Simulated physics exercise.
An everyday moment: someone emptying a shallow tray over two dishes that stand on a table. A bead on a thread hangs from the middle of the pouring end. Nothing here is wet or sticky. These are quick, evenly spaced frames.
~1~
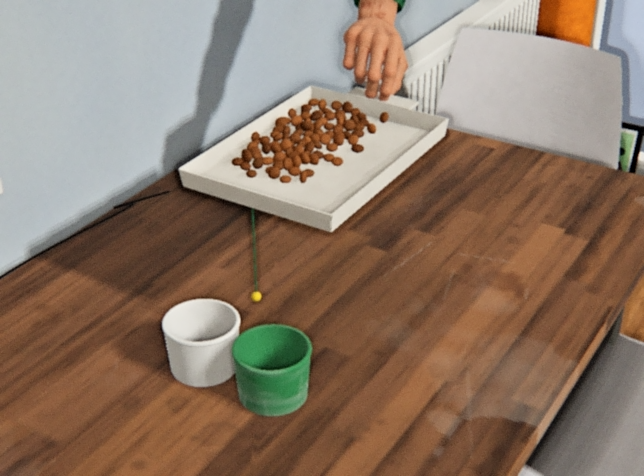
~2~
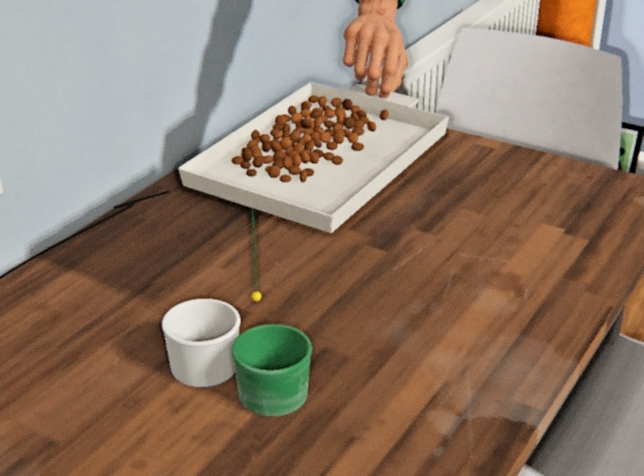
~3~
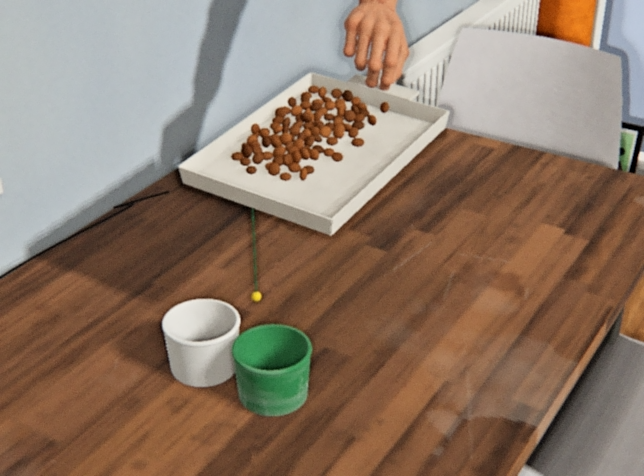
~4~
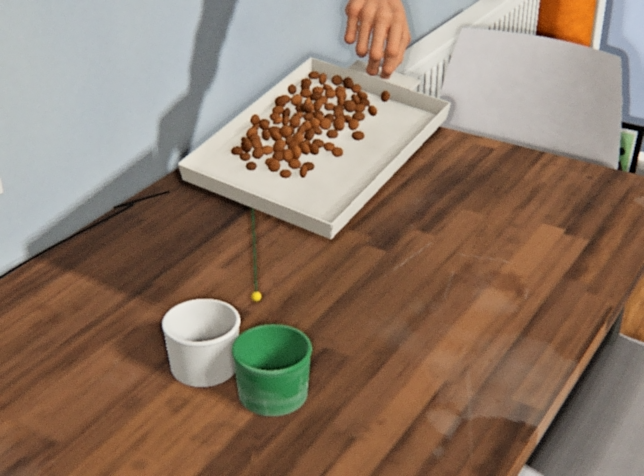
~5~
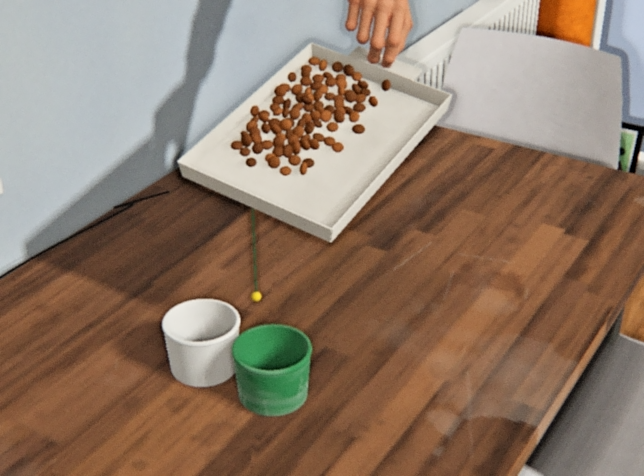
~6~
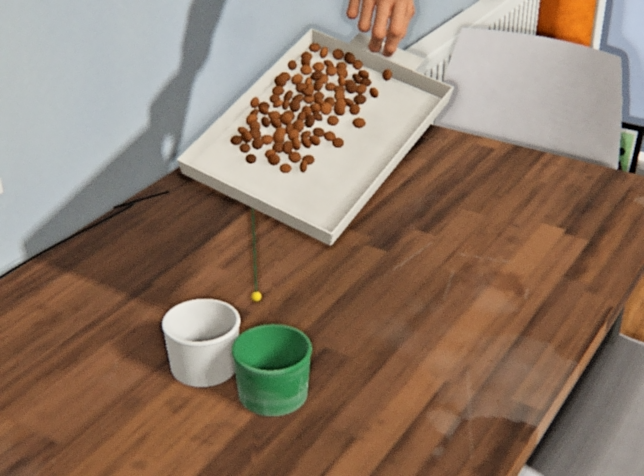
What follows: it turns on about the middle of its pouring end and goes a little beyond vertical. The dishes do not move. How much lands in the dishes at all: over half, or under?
They take under half between them.
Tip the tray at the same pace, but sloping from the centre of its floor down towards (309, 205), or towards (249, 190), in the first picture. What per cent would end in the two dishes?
The first gives 40 %, the second 50 %.
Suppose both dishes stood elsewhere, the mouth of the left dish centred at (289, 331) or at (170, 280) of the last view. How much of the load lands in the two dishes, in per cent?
About 50 and 0 per cent.
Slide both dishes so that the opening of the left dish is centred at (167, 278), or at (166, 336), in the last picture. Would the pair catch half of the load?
One: Below a half. Two: Not half.
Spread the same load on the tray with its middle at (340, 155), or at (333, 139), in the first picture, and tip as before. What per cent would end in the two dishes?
Near 10 % and 10 %.
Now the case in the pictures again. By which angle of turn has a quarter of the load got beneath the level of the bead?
Around 80° of tilt.
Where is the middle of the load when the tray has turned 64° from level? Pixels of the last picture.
Close to (320, 216).
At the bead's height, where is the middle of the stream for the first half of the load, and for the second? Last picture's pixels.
The first part at (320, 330); the rest at (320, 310).
Just after the last frame, tray tipped steeply; almost all on the tray; just a few outside both; about a tenth in the air.
A moment on, tray tipped past a quarter turn; about a tenth on the tray; about a tenth in the right dish; roughly two thirds outside both; about a tenth in the air.
Further on, tray tipped past a quarter turn; about a tenth in the right dish; the larger part outside both.
When it is over, tray tipped past a quarter turn; about a tenth in the right dish; not one in the left dish; the larger part outside both.
